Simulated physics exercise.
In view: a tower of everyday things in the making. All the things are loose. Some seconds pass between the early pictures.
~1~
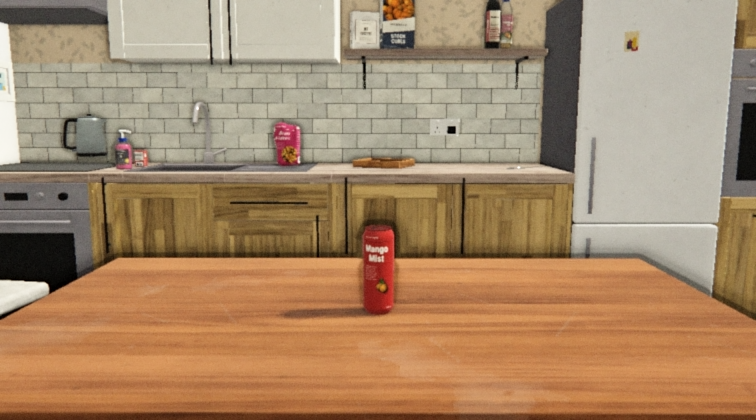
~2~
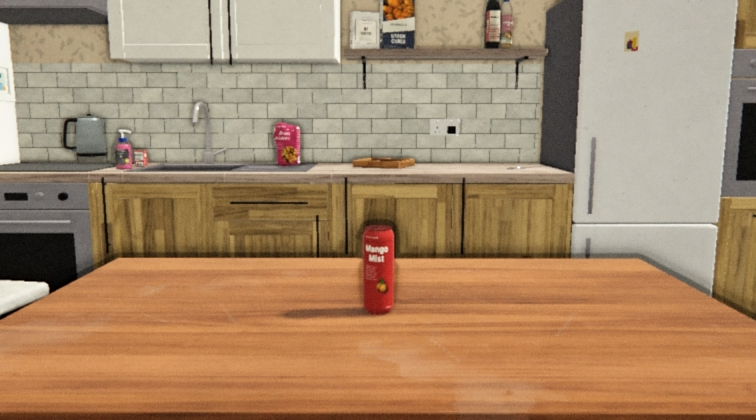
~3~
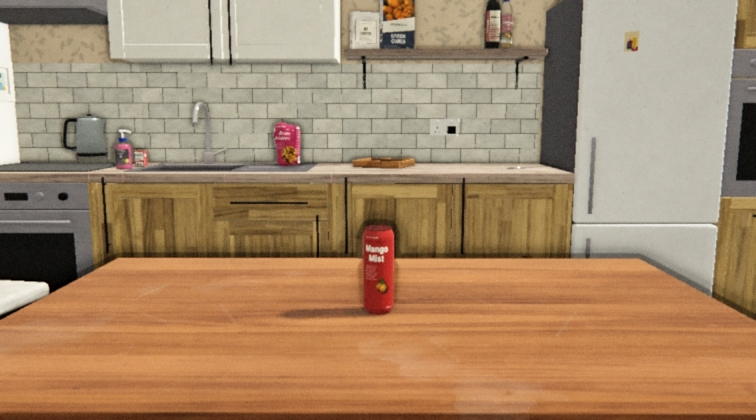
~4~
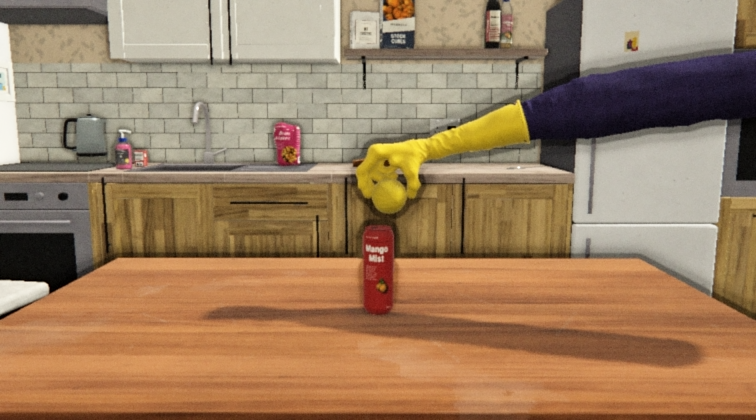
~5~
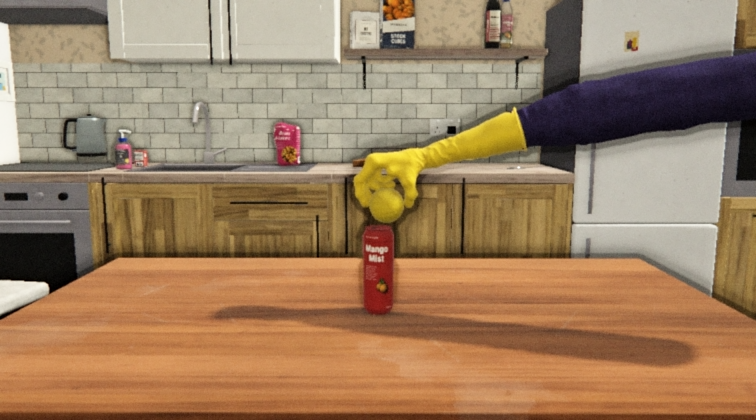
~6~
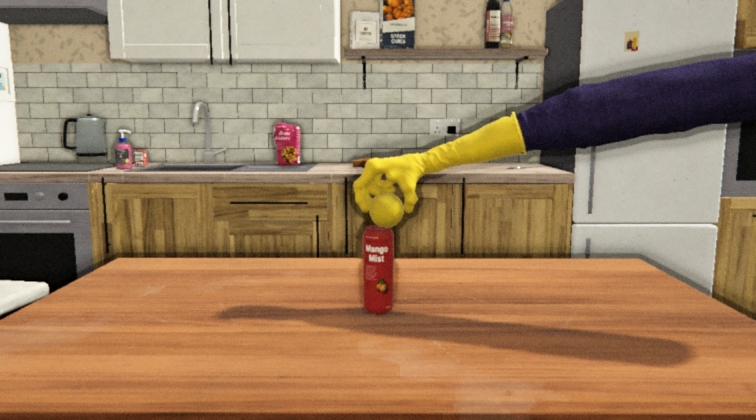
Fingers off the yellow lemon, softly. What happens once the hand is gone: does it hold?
As it turns out, it stays up.
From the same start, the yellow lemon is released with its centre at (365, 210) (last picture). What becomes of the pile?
Then it stays up.
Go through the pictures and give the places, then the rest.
The last thing is not in view yet; red can (378, 270), in the first frame.
The last thing is not in view yet; red can (378, 270), in the second frame.
The last thing is not in view yet; red can (378, 270), in the third frame.
On its way; yellow lemon (389, 196); red can (378, 270), in the fourth frame.
On its way; yellow lemon (386, 205); red can (378, 270), in the fifth frame.
Set down, still held; yellow lemon (386, 210); red can (378, 270), in the sixth frame.
Then, 0.20 s past the last view, nothing moves.
Then, 0.60 s past the last view, yellow lemon resting near (386, 210).
Finally, both still in place. Final places as the last picture's camera would see them, yellow lemon near (386, 210). The pile holds.
